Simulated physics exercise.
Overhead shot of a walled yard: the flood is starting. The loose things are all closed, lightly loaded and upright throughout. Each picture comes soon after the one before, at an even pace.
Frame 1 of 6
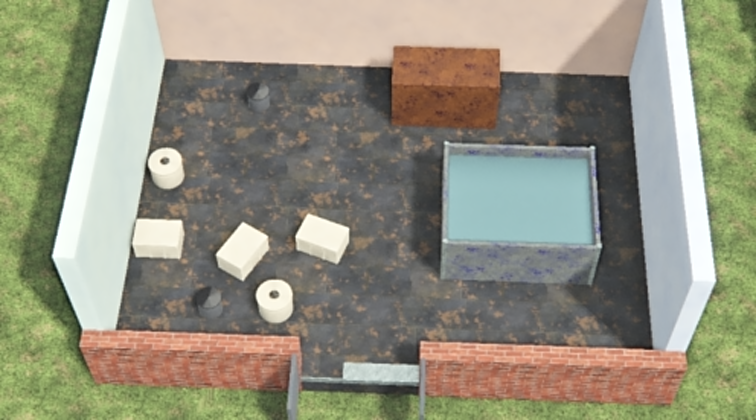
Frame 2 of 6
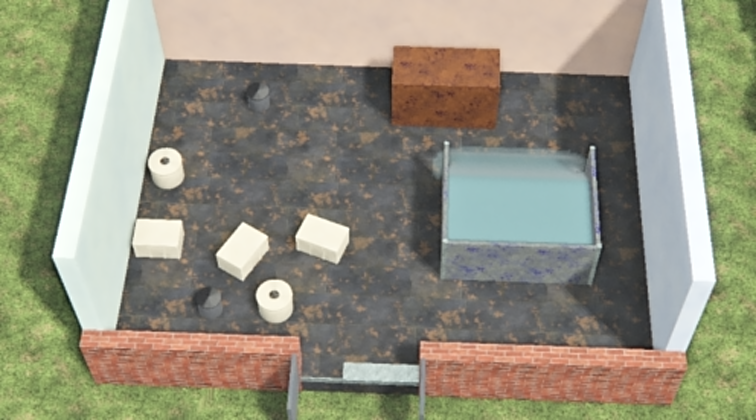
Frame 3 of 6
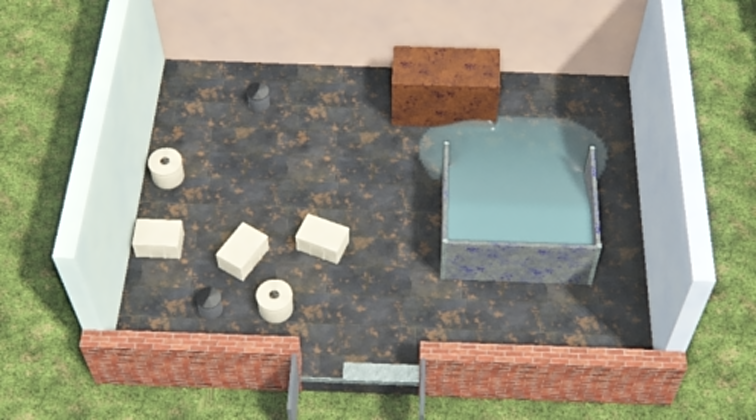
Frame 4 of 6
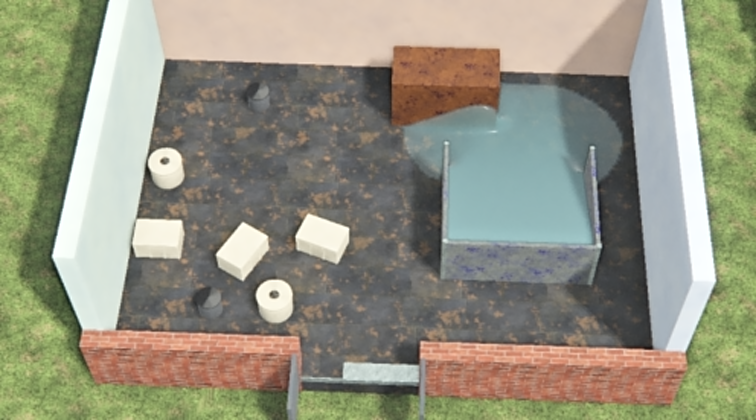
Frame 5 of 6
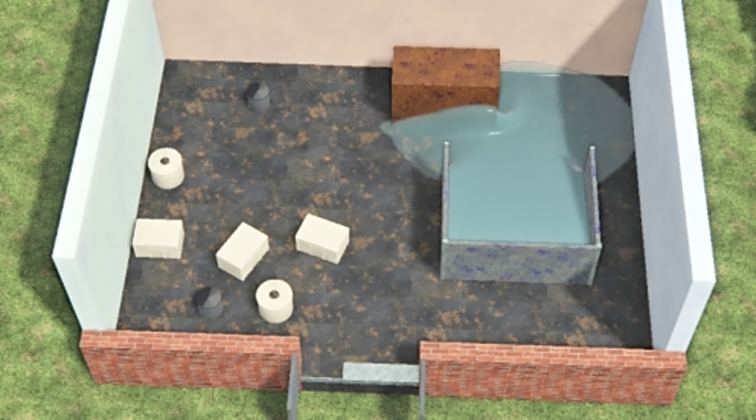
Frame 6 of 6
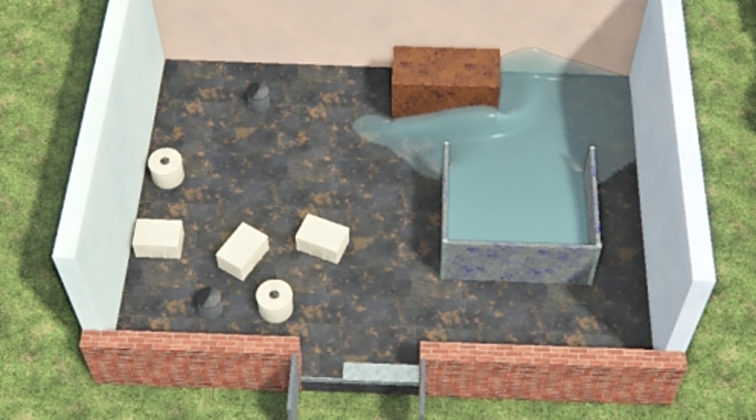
The clip shows a walled yard where water pours from the open far side of a tank, spreading to the back wall and leftward past a brown block, while the scattered pale blocks and cylinders stay still.
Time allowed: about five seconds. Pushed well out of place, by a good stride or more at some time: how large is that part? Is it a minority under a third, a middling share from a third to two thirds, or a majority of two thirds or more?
It stays in the middle third.
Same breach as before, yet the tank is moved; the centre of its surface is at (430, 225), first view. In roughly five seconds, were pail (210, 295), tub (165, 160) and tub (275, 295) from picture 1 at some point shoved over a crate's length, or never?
Not far, Far enough, Not far.
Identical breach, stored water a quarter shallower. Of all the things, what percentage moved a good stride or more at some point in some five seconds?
Close to 40 % of the lot.
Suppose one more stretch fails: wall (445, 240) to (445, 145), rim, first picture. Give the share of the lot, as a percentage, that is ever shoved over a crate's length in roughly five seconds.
My figure is about 100 %.
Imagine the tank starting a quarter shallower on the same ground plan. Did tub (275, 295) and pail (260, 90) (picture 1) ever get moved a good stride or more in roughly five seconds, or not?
First one: Stayed within that, second one: Travelled that far.
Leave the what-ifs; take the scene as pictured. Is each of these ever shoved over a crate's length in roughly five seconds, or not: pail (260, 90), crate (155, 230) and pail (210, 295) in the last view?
Per object, same order: The full distance / the full distance / less than that.
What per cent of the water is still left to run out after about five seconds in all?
Looks like about 100 per cent of the water.
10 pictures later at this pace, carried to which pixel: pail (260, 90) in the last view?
It should be at roughly (217, 77).
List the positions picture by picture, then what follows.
In the first frame, a tub at (274, 295) rests on the ground; a crate at (157, 232), on the bottom; 0 of 7 have shifted.
In the second frame, a tub at (274, 295), on the bottom; a crate at (157, 232), on the bottom; 0 of 7 have shifted.
In the third frame, a tub at (274, 295) rests on the ground; a crate at (157, 232) rests on the ground; 0 of 7 have shifted.
In the fourth frame, a tub at (274, 295), on the bottom; a crate at (157, 232) rests on the ground; 0 of 7 have shifted.
In the fifth frame, a tub at (274, 295) rests on the ground; a crate at (157, 232) rests on the ground; 0 of 7 have shifted.
In the sixth frame, a tub at (274, 295), on the bottom; a crate at (157, 232), on the bottom; 0 of 7 have shifted.
A moment on, 0 of 7 are well off their spots; 0 afloat.
Next, 1 of 7 are well off their spots; 0 afloat.
Later, 2 of 7 are well off their spots; 2 afloat.
In the end, 3 of 7 are well off their spots, and 3 have been at some point; 3 afloat.
